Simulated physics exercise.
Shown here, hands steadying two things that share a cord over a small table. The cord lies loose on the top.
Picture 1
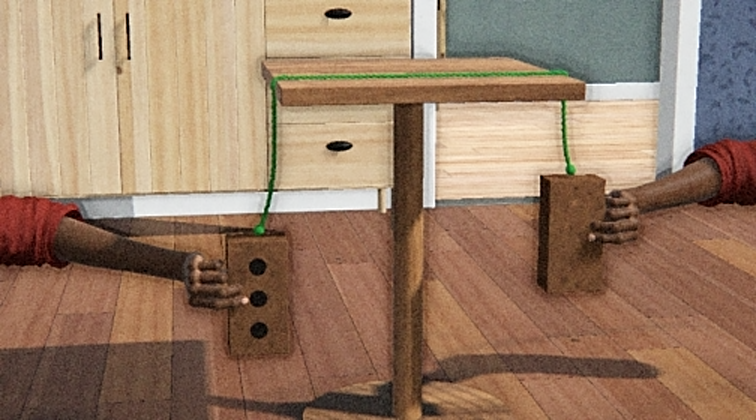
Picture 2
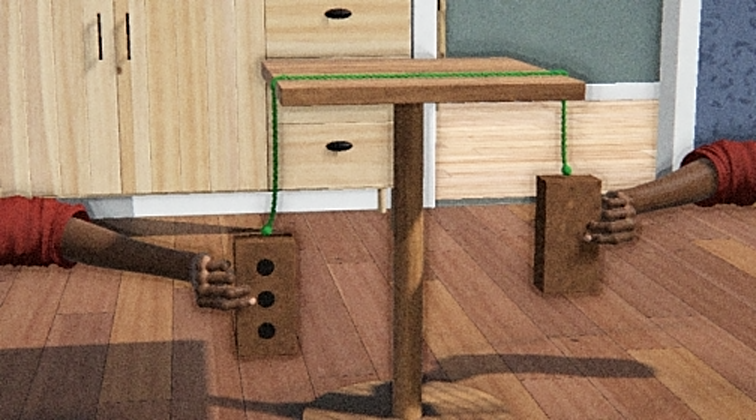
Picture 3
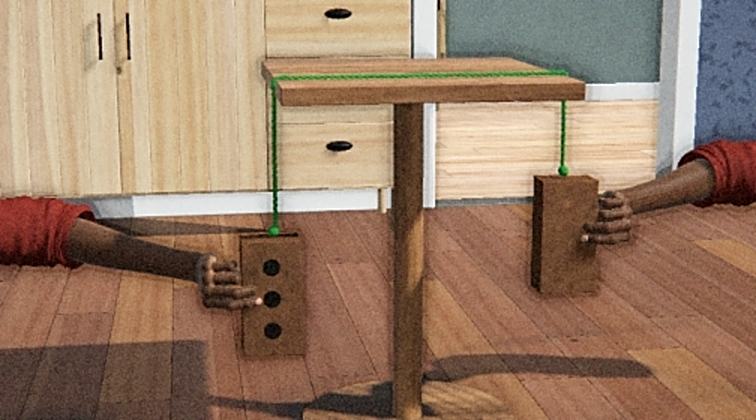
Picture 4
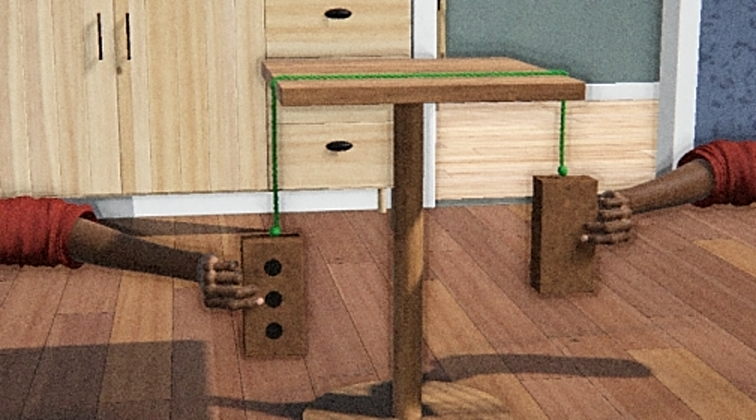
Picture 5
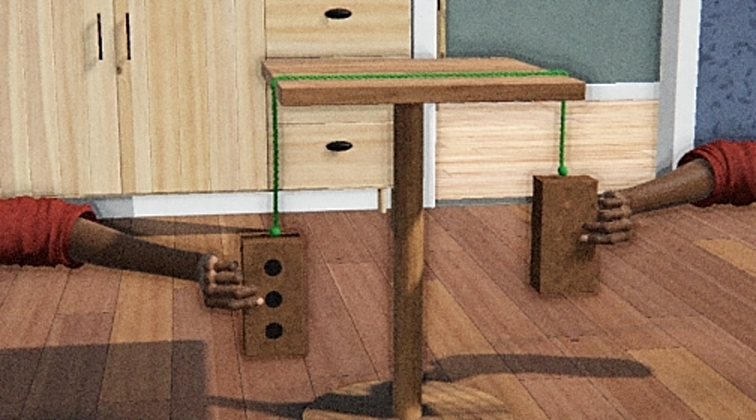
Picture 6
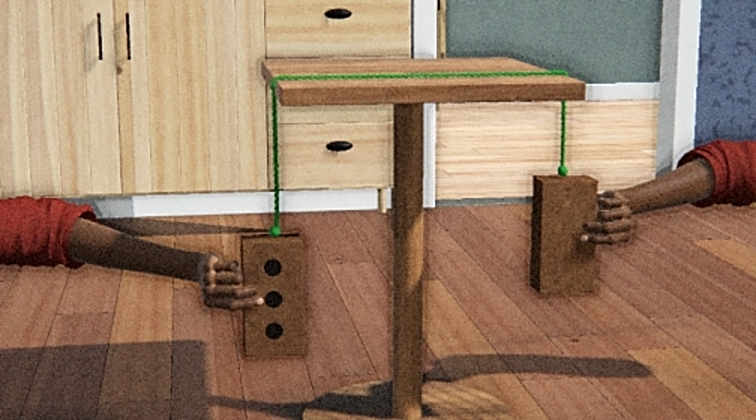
Two hands shift corded bricks slightly inward beneath a small table, then keep them still.
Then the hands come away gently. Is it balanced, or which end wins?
In the end the cord stays as it is.
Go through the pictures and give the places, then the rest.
Left brick (257, 293); right brick (571, 233); cord over the top (399, 76), in the first picture.
Left brick (265, 294); right brick (567, 233), in the second picture.
Left brick (271, 295); right brick (564, 234), in the third picture.
Left brick (272, 295); right brick (563, 234), in the fourth picture.
Left brick (272, 295); right brick (563, 234), in the fifth picture.
Left brick (272, 295); right brick (563, 234); cord over the top (399, 76), in the sixth picture.
Then, 0.30 s past the final frame, left brick at the same height near (276, 297); right brick at the same height near (560, 236).
Then, 1.00 s past the final frame, left brick at the same height near (277, 296); right brick at the same height near (563, 236).
When it is over, left brick at the same height near (284, 296); right brick at the same height near (559, 236). The cord hangs still.
